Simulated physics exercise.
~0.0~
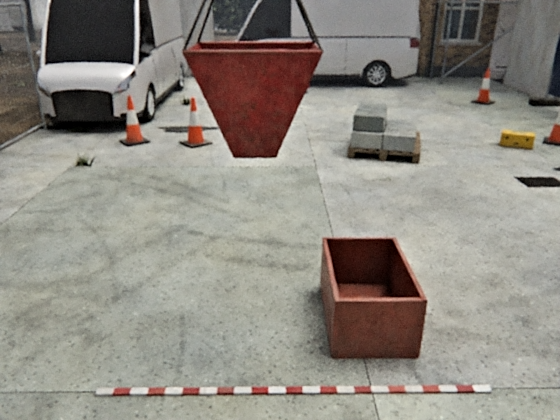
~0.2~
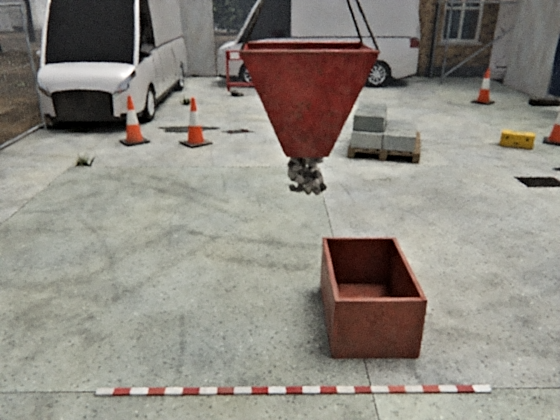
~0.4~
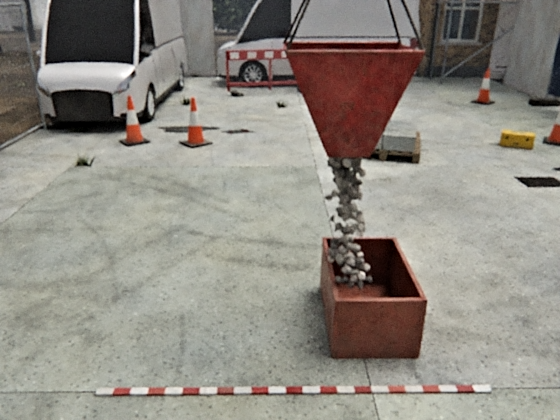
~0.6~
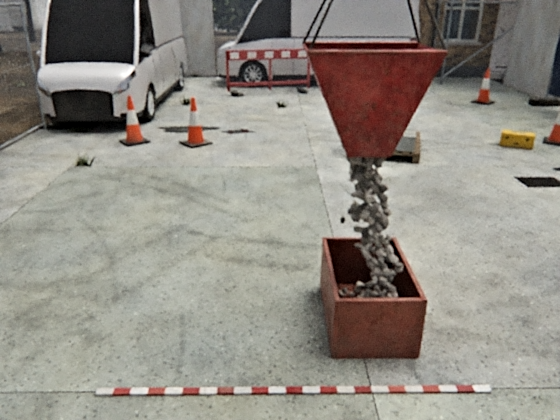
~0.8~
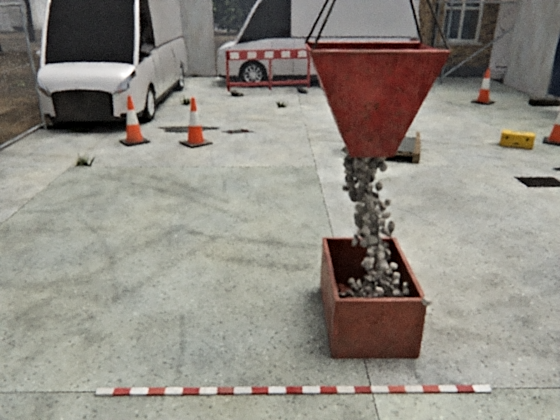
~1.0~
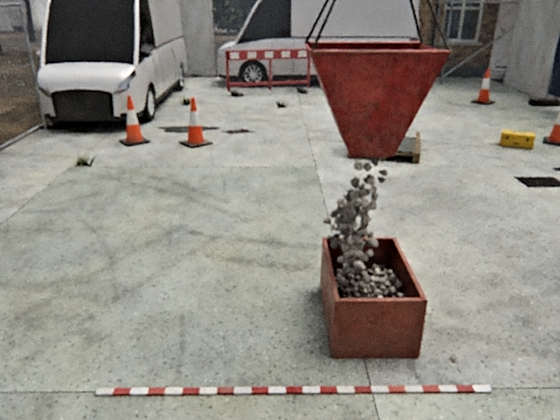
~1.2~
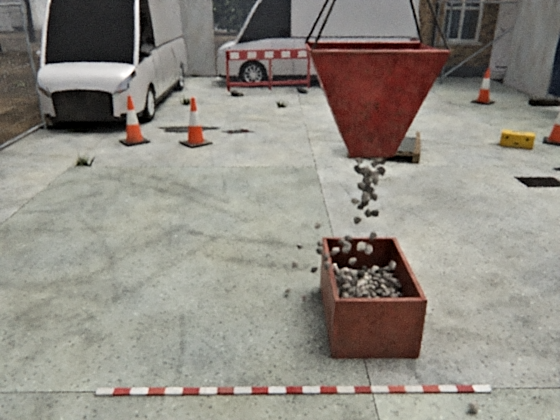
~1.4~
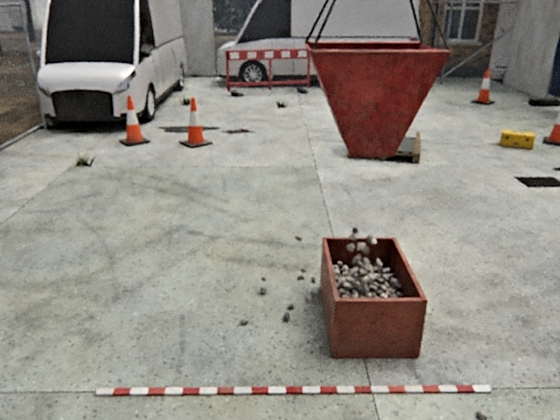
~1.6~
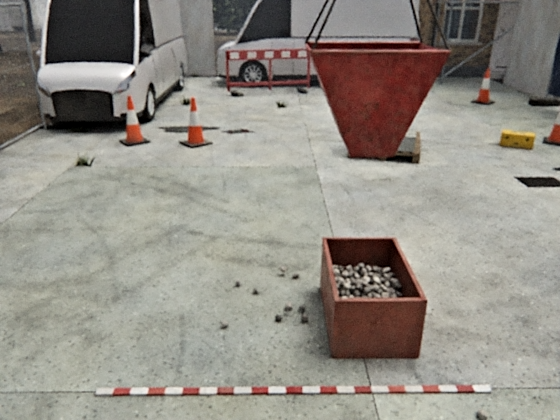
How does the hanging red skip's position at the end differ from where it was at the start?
At the start the skip hangs up and to the left of the bin. By the end it is farther right, hanging above the bin at about the same height.
